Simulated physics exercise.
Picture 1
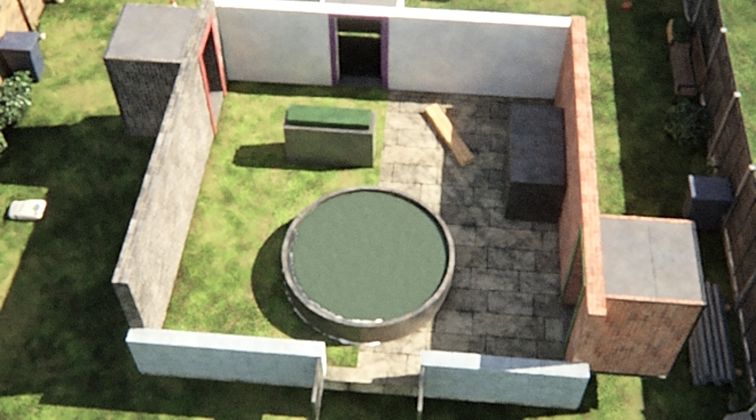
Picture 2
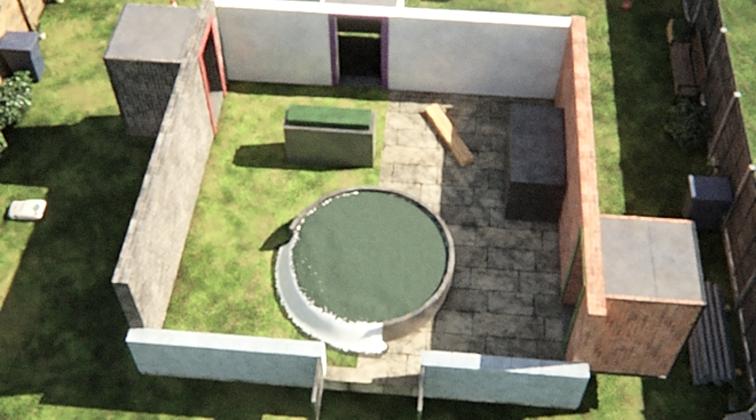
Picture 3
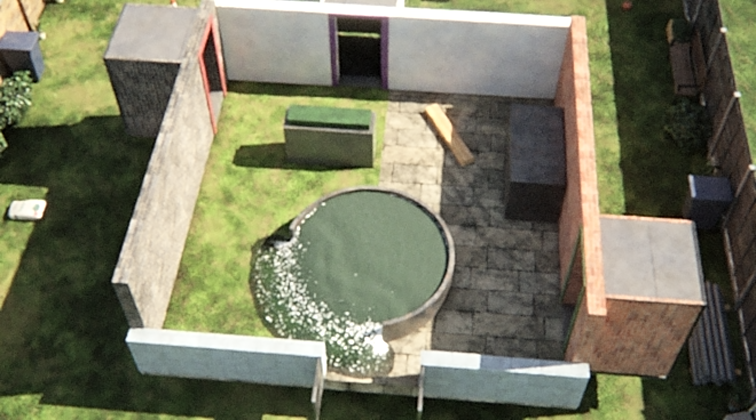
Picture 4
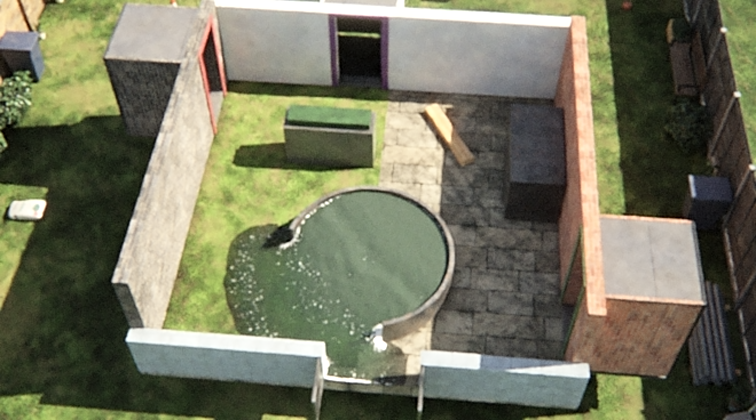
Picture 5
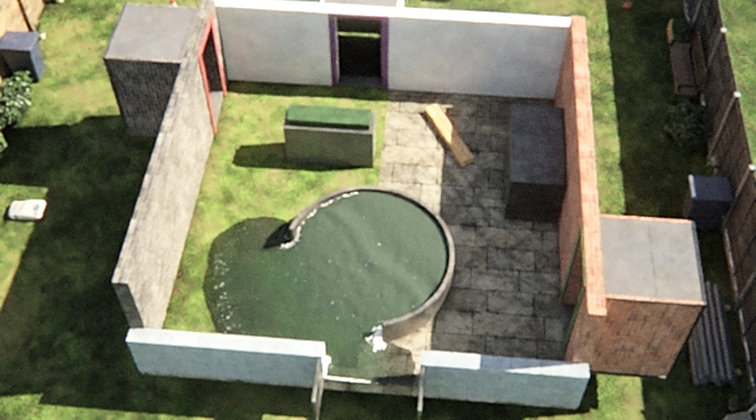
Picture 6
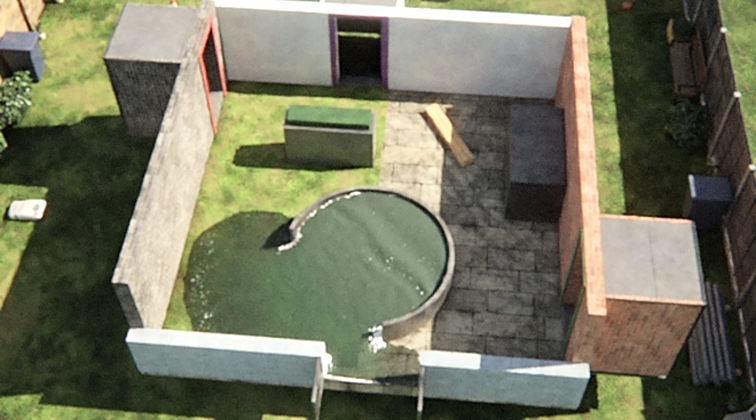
In this clip, a round tank of dark green water stands whole in a walled yard, then its front left side gives way, and foaming water pours out and spreads leftward across the grass while surrounding objects stay still.
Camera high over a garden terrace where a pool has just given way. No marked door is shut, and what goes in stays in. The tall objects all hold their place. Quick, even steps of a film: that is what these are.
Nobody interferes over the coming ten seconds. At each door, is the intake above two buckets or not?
Purple door: Not above, red door: Not above, green door: Not above.
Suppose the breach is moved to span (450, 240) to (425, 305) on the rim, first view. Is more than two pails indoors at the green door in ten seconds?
Result for the green door: It ends up above.
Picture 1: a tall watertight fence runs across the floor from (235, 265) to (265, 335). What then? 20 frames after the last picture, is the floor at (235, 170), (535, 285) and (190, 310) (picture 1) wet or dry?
Submerged; untouched; submerged.
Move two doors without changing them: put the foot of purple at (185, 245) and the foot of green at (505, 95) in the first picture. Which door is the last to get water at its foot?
That is the one in green.
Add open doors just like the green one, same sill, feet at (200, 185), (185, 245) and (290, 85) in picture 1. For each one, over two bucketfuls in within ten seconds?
In sequence: Exceeds it, exceeds it, exceeds it.
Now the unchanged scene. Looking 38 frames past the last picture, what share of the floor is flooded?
My guess is around 55 in a hundred.
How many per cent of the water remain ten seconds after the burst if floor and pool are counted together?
I reckon around 74 in a hundred.
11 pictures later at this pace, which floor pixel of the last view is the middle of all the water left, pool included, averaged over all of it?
Estimate: (297, 292).
A moment on, water covers 20 % of the floor; the purple door not reached, the red door not reached, the green door not reached.
Next, water covers 25 % of the floor; the purple door not reached, the red door not reached, the green door not reached.
Then, water covers 30 % of the floor; the purple door not reached, the red door not reached, the green door not reached.
Later, water covers 55 % of the floor; the purple door wet at the sill, nothing in, the red door wet at the sill, nothing in, the green door not reached.
In the end, water covers 80 % of the floor; the purple door wet at the sill, nothing in, the red door wet at the sill, nothing in, the green door not reached.
